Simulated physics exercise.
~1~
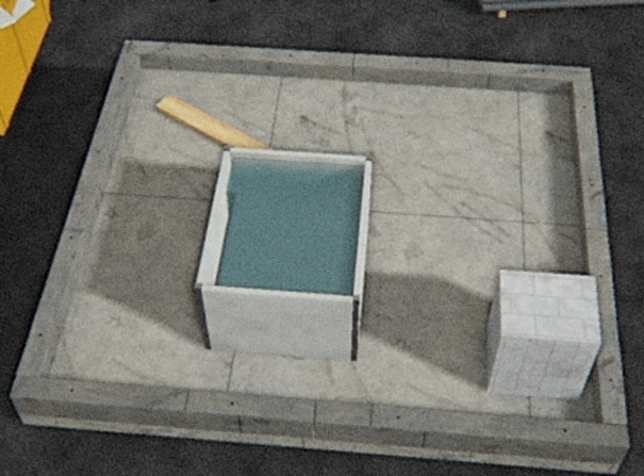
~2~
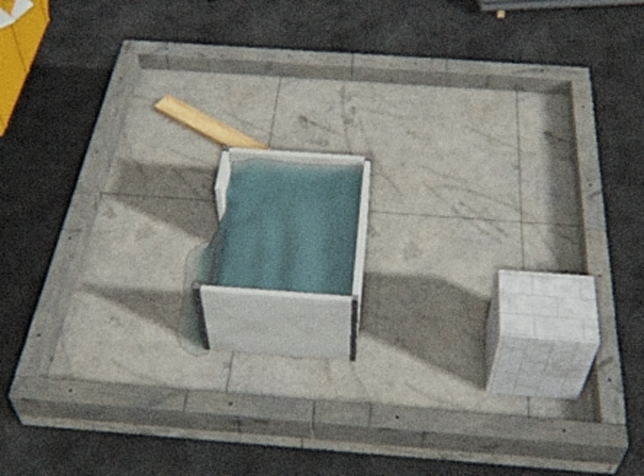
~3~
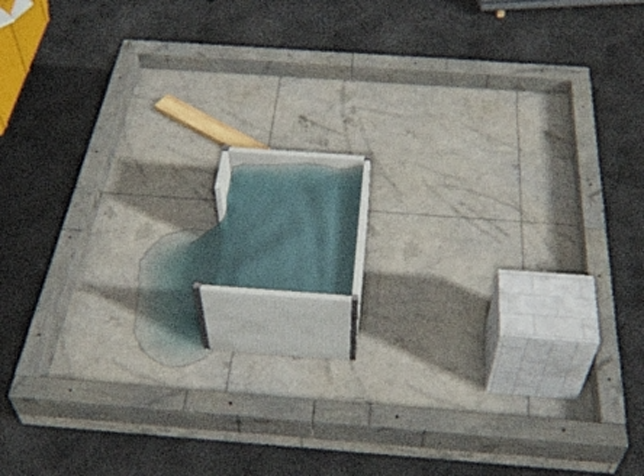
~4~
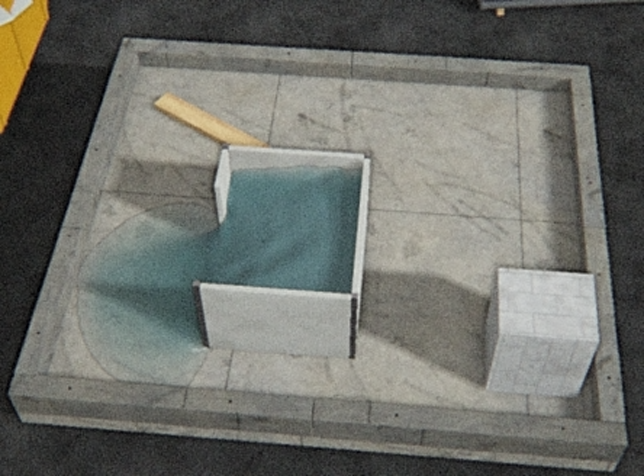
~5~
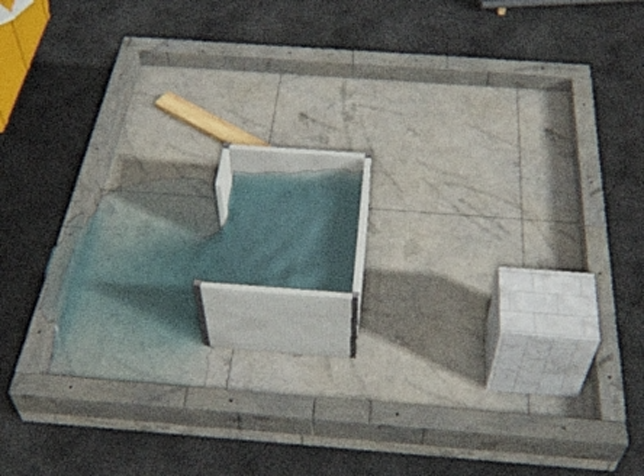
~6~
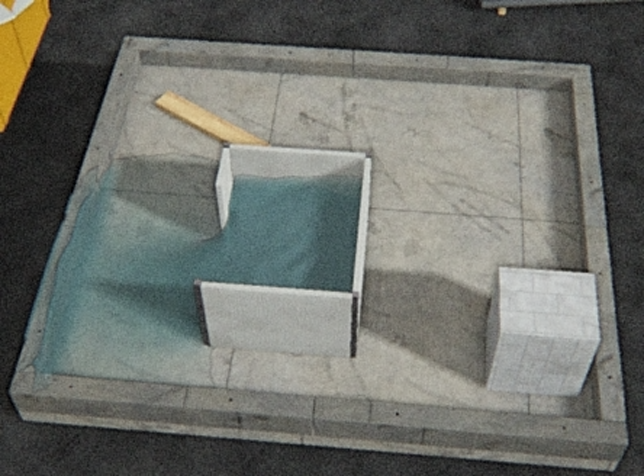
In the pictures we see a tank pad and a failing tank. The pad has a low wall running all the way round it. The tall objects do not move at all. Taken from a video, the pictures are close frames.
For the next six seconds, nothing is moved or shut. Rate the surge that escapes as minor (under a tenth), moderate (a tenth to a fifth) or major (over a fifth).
It is a major surge.
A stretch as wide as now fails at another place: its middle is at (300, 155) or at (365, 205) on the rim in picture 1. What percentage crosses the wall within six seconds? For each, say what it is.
Some 14 in a hundred first, then some 14 in a hundred.
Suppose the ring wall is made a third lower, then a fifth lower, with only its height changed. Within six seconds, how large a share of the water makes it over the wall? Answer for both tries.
44 % then 36 %.
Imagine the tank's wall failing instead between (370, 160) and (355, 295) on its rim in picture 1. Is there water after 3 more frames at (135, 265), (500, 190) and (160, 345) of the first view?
Spared, soaked, spared.
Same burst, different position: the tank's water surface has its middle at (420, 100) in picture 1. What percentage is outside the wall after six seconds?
12 %.
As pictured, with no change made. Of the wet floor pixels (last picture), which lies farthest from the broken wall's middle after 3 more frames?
Estimated pixel: (136, 87).
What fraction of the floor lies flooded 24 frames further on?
Roughly 80 percent, I'd say.
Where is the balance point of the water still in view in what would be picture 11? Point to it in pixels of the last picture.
Close to (204, 278), I reckon.
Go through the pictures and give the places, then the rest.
In the first frame, still water in the tank at (288, 225).
In the second frame, water pours out at (218, 279) and has run to a hidden place.
In the third frame, water pours out at (218, 279) and has run to (159, 248).
In the fourth frame, the front is at (87, 267), out from the gap at (218, 280).
In the fifth frame, water pours out at (219, 280) and has run to (101, 203).
In the sixth frame, the front is at (113, 164), out from the gap at (219, 279).
A moment on, water covers 25 % of the floor; the low wall has let 2 % over.
Next, water covers 25 % of the floor; the low wall has let 9 % over.
Then, water covers 40 % of the floor; the low wall has let 23 % over.
Later, water covers 70 % of the floor; the low wall has let 24 % over.
In the end, water covers 85 % of the floor; the low wall has let 24 % over.
